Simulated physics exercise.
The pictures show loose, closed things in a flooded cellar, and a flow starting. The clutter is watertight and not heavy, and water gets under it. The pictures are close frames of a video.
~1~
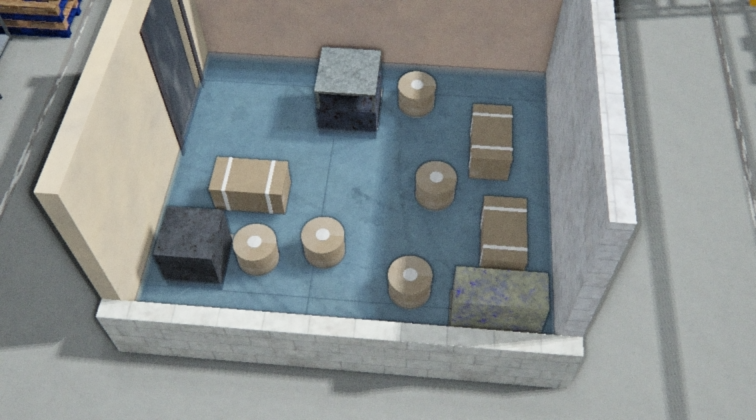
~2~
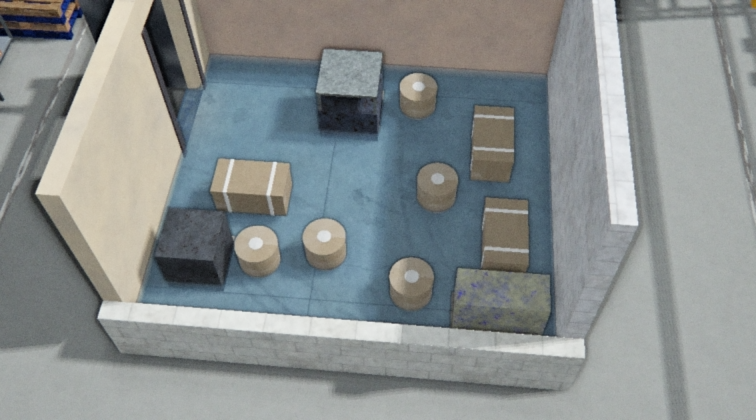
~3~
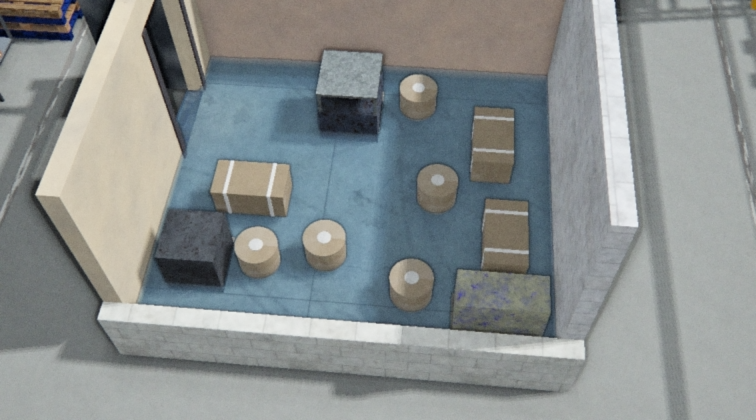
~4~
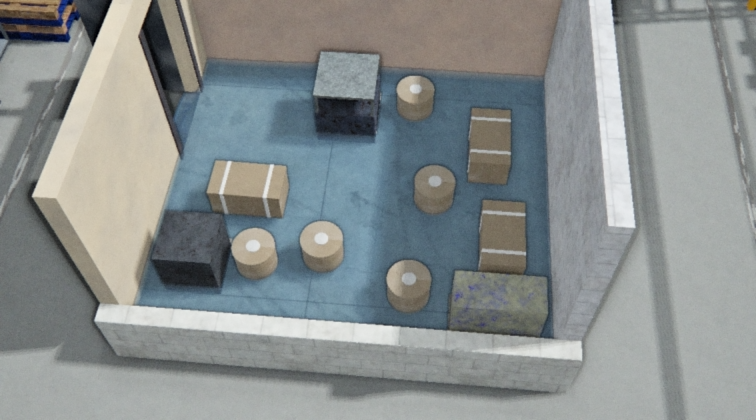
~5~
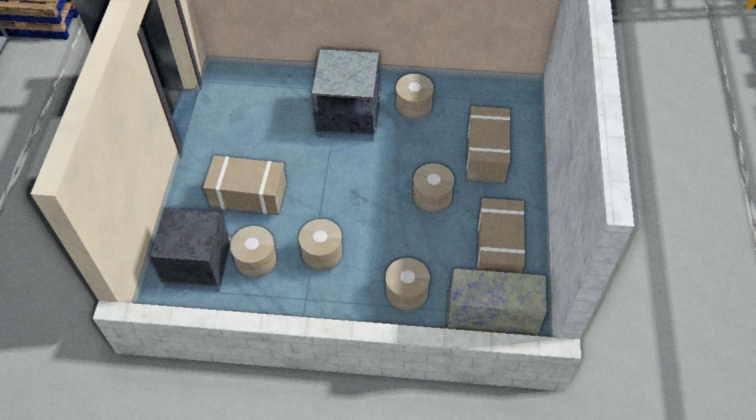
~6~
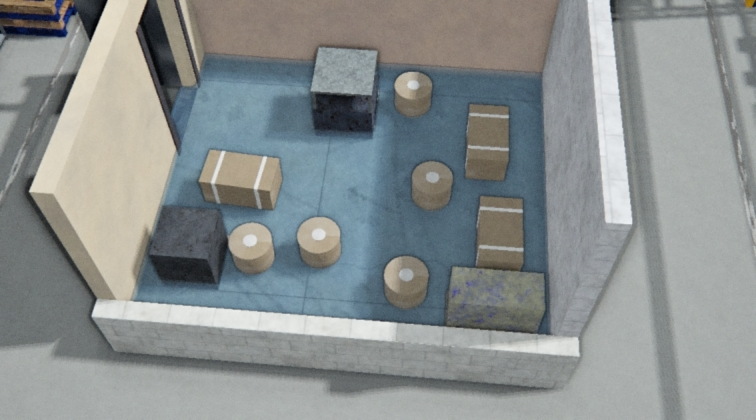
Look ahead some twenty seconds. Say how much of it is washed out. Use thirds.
It is between one and two thirds.
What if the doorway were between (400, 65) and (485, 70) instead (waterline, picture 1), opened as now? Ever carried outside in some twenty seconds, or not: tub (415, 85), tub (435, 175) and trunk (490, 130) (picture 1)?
In that order: Washed out, through, out.
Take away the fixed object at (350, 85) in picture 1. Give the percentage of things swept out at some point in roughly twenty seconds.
About 20 per cent.
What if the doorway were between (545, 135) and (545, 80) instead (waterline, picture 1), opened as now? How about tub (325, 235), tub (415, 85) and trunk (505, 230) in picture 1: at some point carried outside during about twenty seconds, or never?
One after the other: Still in, out, washed out.
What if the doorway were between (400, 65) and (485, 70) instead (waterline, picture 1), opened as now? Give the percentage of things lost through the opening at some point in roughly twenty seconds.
Near 40 in a hundred.
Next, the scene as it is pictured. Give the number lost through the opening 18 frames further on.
The number is 1.
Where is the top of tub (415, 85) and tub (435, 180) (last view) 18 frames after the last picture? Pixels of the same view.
Roughly at (386, 61) and (389, 174).
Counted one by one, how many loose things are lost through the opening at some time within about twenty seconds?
The number is 3.
A moment on, 0 of 8 are out; 8 afloat.
Next, 1 of 8 are out; 7 afloat.
Later, 2 of 8 are out; 6 afloat.
In the end, 3 of 8 are out; 5 afloat.
